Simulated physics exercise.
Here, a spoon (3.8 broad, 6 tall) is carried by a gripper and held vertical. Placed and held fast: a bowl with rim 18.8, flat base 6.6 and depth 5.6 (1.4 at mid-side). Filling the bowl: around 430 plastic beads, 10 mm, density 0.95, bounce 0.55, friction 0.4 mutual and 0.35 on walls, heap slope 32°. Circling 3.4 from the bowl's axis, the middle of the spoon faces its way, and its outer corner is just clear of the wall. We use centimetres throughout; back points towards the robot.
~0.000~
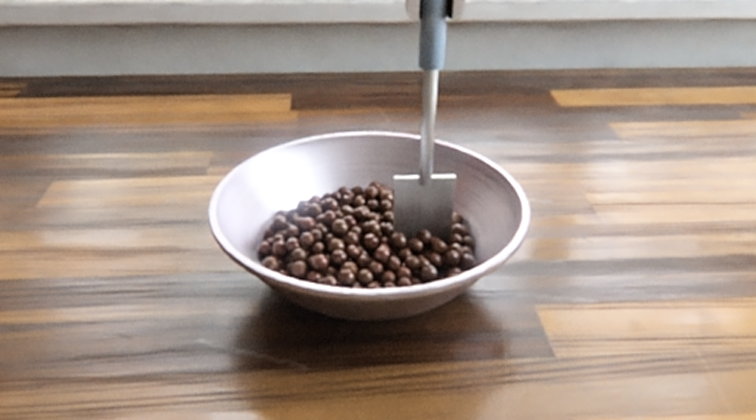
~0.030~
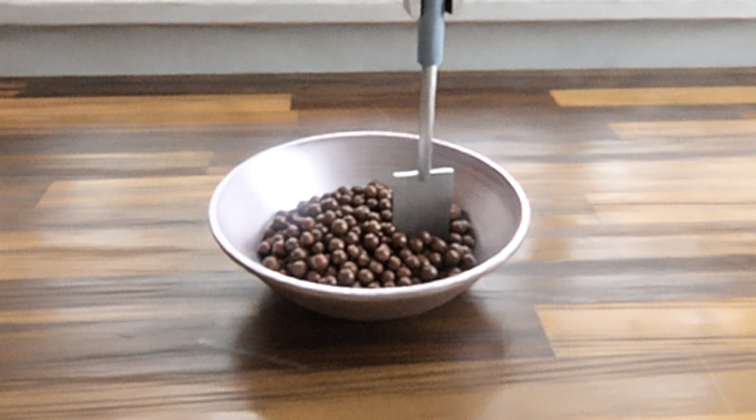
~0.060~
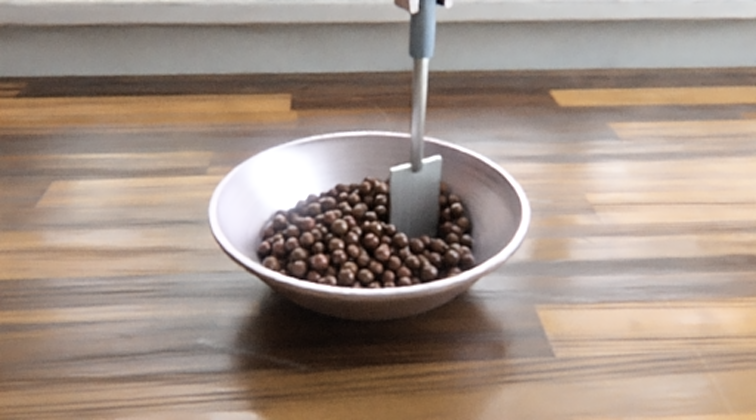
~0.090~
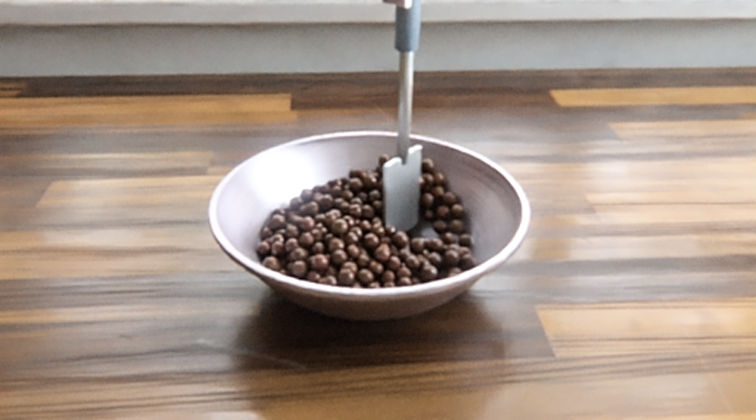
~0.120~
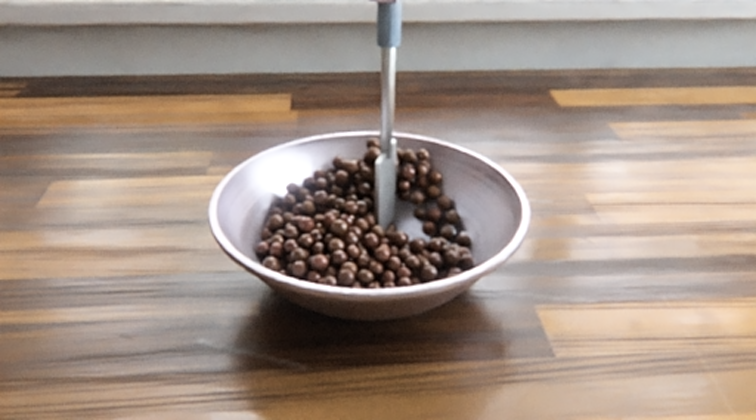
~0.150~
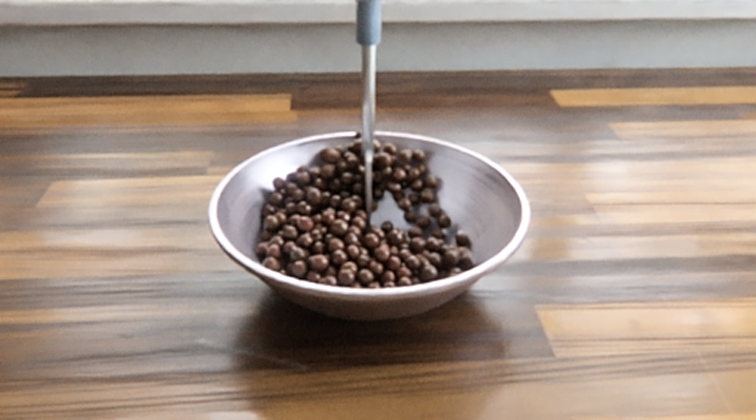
A gripper held a metal spatula-like tool upright in a bowl of brown beads and swept it slowly leftward and back, turning it edge-on, as the beads heaped up toward the far side.
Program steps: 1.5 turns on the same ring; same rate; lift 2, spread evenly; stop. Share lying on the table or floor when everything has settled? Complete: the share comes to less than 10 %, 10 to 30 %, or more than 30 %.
The share comes to less than 10 %.
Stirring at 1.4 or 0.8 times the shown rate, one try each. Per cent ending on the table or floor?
First try close to 10, second close to 0, in per cent.
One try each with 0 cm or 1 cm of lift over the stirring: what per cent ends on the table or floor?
Near 5 in a hundred, then near 0 in a hundred.
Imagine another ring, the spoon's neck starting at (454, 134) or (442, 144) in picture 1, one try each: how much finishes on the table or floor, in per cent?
Close to 10 and 5 in a hundred.
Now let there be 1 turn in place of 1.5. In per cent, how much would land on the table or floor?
It would be around 0 percent.
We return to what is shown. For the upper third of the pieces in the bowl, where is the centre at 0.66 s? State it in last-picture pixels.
Somewhere around (384, 222), I think.
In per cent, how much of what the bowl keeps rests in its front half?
Around 50 per cent of what the bowl keeps.
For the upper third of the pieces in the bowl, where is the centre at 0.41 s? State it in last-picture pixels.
I'd put its middle near (368, 264).
After 0.41 s, 264° round, highest piece 7 above the table; 424 in the bowl, 3 on the table or floor.
After 0.66 s, 79° round, highest piece 7 above the table; 423 in the bowl, 4 on the table or floor.
After 0.99 s, 180° round, highest piece 5 above the table; 423 in the bowl, 4 on the table or floor.
After 1.69 s, 180° round, highest piece 5 above the table; 423 in the bowl, 4 on the table or floor.
In the end, 423 in the bowl, 4 on the table or floor. That is 1 % on the table or floor.
